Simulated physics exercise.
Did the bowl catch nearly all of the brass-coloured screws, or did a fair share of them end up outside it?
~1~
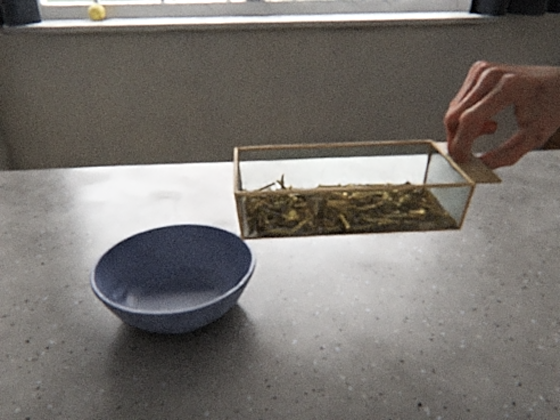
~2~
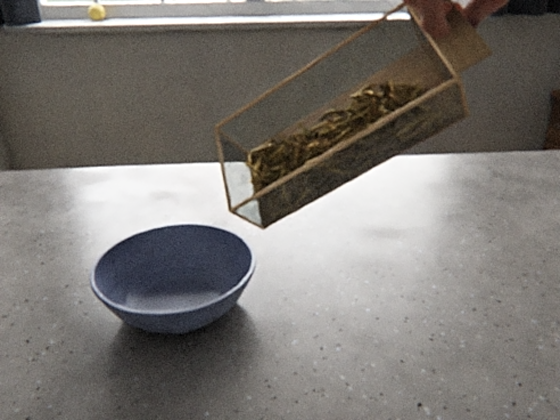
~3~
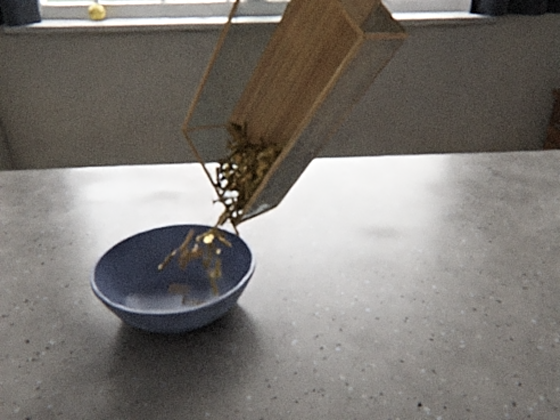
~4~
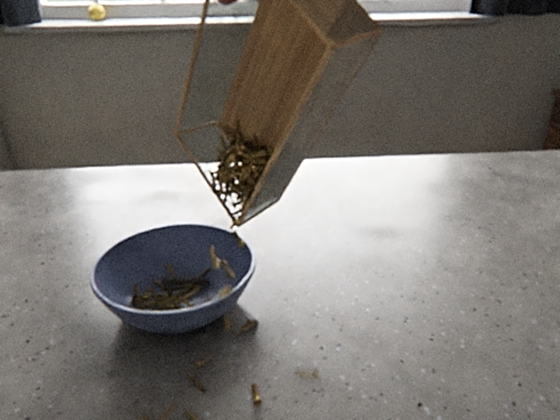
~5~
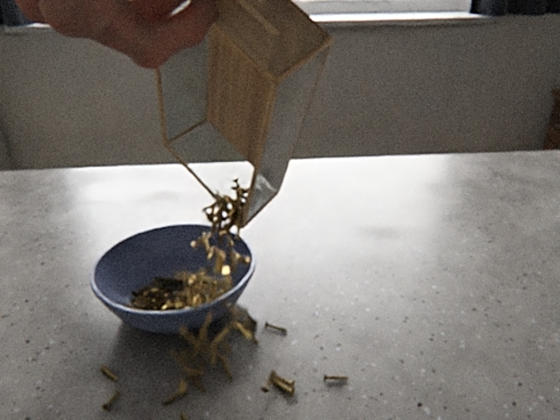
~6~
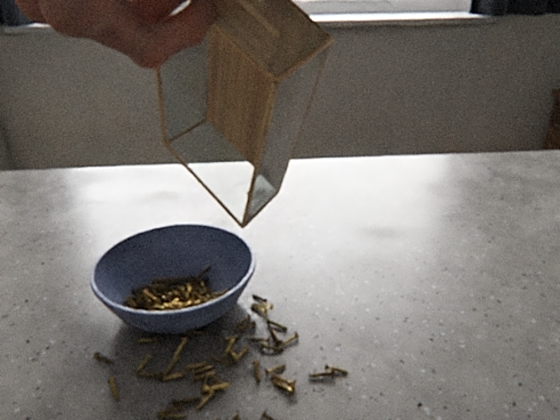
A fair share ended up outside, scattered on the table in front of the bowl, though the bowl still caught most of the screws.
